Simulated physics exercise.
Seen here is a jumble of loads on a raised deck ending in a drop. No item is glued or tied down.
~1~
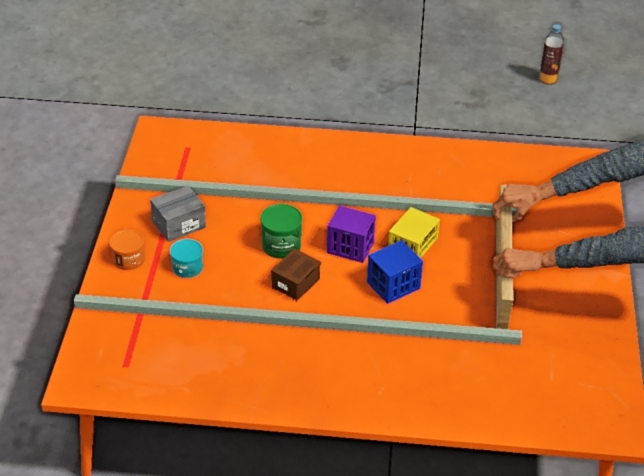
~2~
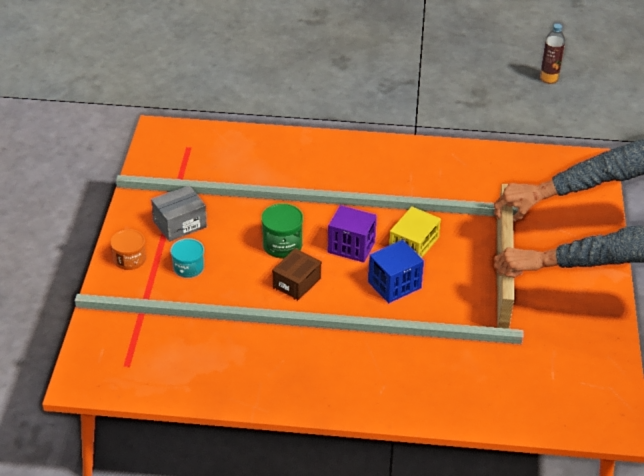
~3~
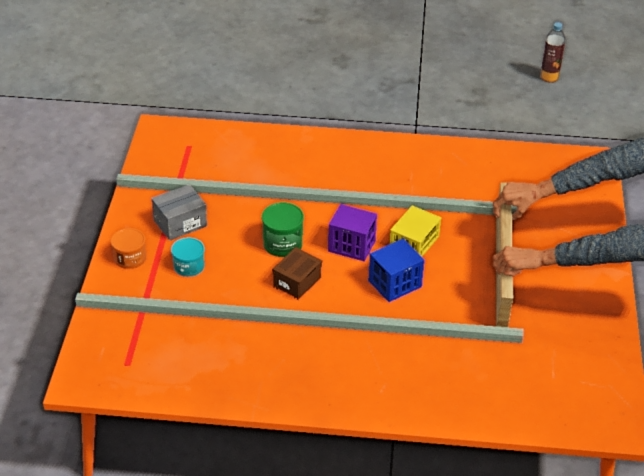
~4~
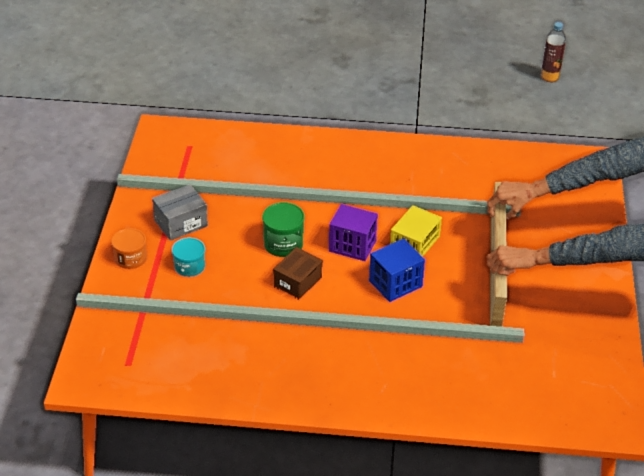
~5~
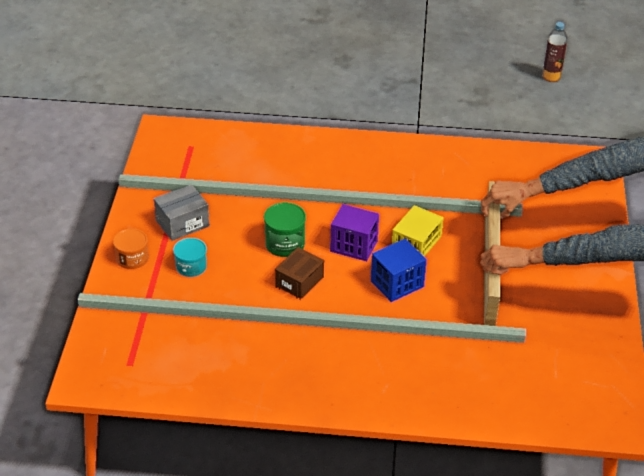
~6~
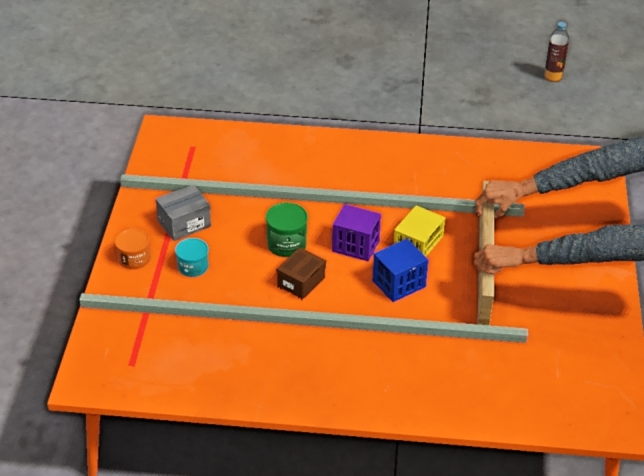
In this clip, two hands hold a wooden plank upright between two rails on an orange table and slide it slightly left toward scattered crates, boxes and pails, which stay in place around and near a red line.
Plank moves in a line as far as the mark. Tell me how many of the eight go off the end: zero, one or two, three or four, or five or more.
The answer is one or two.
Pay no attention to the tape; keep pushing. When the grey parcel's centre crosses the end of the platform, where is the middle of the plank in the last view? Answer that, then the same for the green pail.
For the grey parcel, about (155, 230); for the green pail, about (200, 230).
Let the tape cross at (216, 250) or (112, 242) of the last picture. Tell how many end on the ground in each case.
In order, 0 then 8.
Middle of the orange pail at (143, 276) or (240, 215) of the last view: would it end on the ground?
At the first spot it remains, and at the second it remains.
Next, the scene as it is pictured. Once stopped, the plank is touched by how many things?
At rest, 3 are in contact.
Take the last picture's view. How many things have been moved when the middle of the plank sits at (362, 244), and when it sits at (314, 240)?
5 at one spot and 5 at the other.
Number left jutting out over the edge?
Expected count: 3.
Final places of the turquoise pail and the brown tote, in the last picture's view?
Final centres, in order: Near (104, 252), near (133, 278).
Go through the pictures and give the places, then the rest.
In the first picture, orange pail (128, 250); grey parcel (178, 214); turquoise pail (187, 259); plank (504, 257); tape (160, 247).
In the second picture, grey parcel (179, 213); yellow crate (415, 234).
In the third picture, turquoise pail (188, 258); brown tote (297, 274).
In the fourth picture, orange pail (130, 249); plank (498, 254).
In the fifth picture, grey parcel (182, 212); purple crate (355, 233).
In the sixth picture, orange pail (133, 249); grey parcel (184, 212); turquoise pail (193, 258); plank (486, 253); tape (165, 246).
Early on, none off yet; orange pail at rest near (133, 249); grey parcel at rest near (184, 212); turquoise pail at rest near (193, 258).
A while later, none off yet; orange pail at rest near (133, 249); grey parcel moving near (182, 211); turquoise pail at rest near (193, 258).
Further along, none off yet; orange pail at rest near (131, 250); grey parcel travelled about its own width near (158, 195); turquoise pail travelled about its own width near (164, 256).
Finally, the number that fall off is one or two; lost, green pail and orange pail.
